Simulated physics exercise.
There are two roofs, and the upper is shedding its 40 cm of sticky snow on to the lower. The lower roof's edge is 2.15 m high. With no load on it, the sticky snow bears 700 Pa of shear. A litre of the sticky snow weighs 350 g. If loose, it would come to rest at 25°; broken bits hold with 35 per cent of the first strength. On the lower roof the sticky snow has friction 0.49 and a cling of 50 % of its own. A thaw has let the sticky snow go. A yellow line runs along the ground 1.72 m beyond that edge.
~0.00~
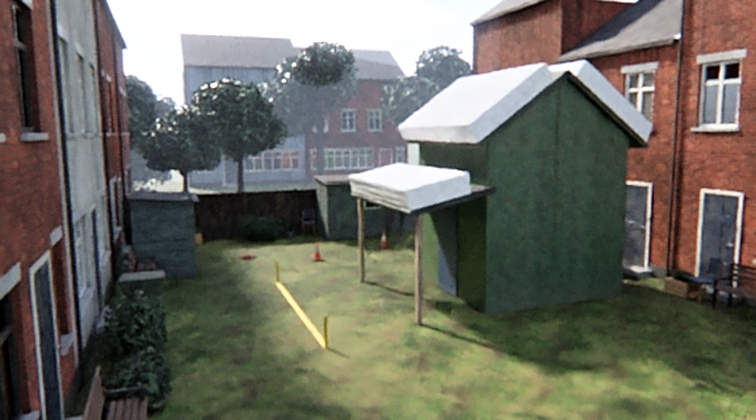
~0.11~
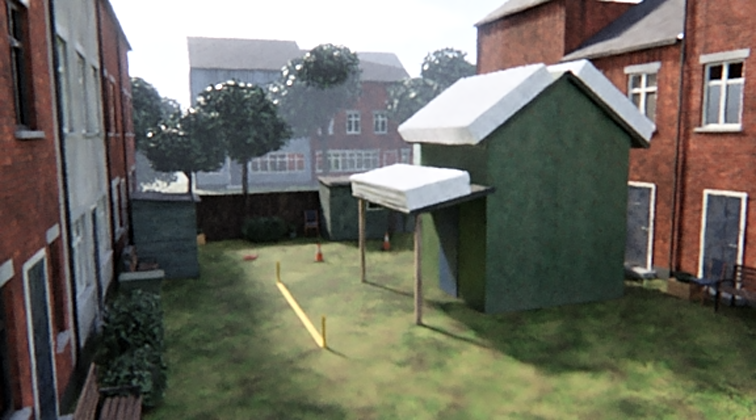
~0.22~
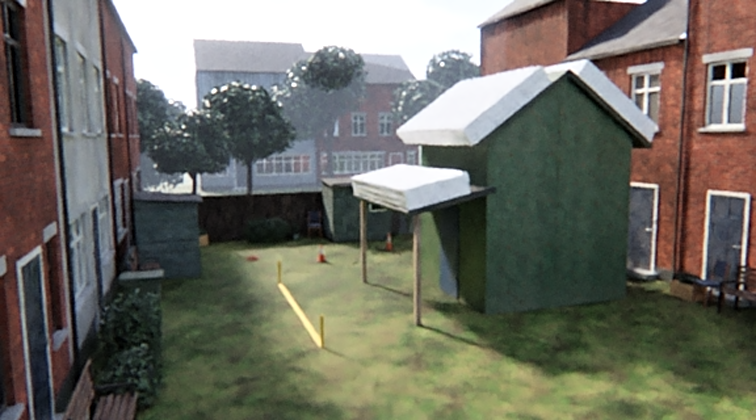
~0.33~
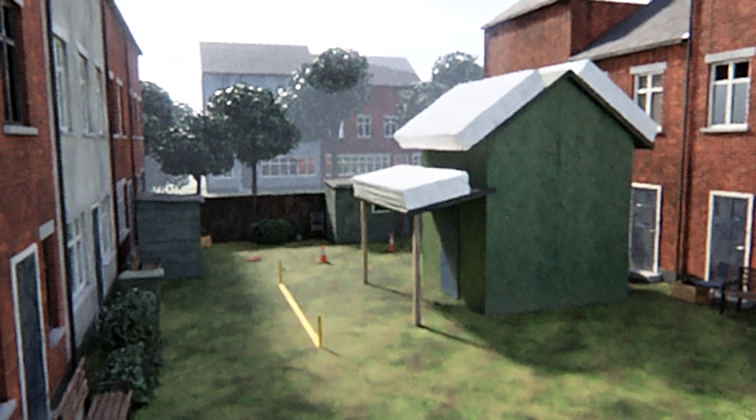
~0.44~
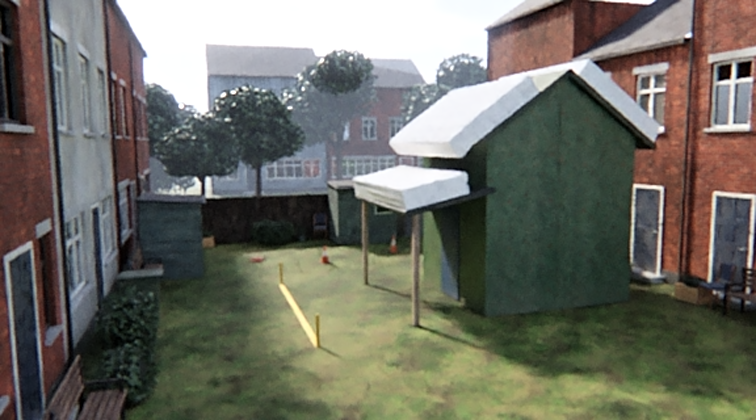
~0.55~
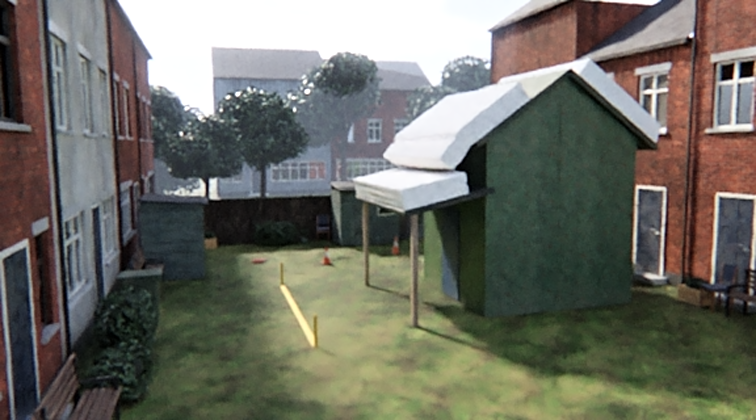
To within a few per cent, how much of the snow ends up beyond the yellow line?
About 26 %.
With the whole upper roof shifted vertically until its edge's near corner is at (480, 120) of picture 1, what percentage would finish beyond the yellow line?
It would then be around 40 percent.
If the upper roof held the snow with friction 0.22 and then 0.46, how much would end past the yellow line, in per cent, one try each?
Try 1: 20 %; try 2: 4 %.
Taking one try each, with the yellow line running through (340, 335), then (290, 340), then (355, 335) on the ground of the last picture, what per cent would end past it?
One by one: 40 in a hundred, 18 in a hundred, 50 in a hundred.
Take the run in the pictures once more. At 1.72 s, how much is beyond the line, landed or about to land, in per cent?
About 10 %.
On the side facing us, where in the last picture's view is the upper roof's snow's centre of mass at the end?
The middle is near (325, 308) in that view.
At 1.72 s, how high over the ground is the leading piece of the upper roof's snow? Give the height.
About 0.0 m.
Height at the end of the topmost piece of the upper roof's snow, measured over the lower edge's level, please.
I'd put it at around 0.6 m up.
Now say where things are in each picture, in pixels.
The first frame shows leading edge of the sticky snow at (478, 123).
The second frame shows leading edge of the sticky snow at (476, 124), its middle shifted 2.8 cm, 1 % of it past the upper edge, in one piece.
The third frame shows leading edge of the sticky snow at (473, 134), its middle shifted 11 cm, 6 % of it past the upper edge, in one piece.
The fourth frame shows leading edge of the sticky snow at (467, 139), its middle shifted 24 cm, 12 % of it past the upper edge, in one piece.
The fifth frame shows leading edge of the sticky snow at (459, 136), its middle shifted 43 cm, 22 % of it past the upper edge, in one piece.
The sixth frame shows leading edge of the sticky snow at (449, 150), its middle shifted 67 cm, 35 % of it past the upper edge, cracking.
After 1.08 s, none is below the lower edge and 0 % is past the line.
After 1.72 s, 55 % is below the lower edge and 10 % is past the line.
After 2.36 s, 70 % is below the lower edge and 26 % is past the line.
After 3.00 s, 70 % is below the lower edge and 26 % is past the line.
After 3.10 s, at the end, 70 % is below the lower edge and 26 % is past the line.
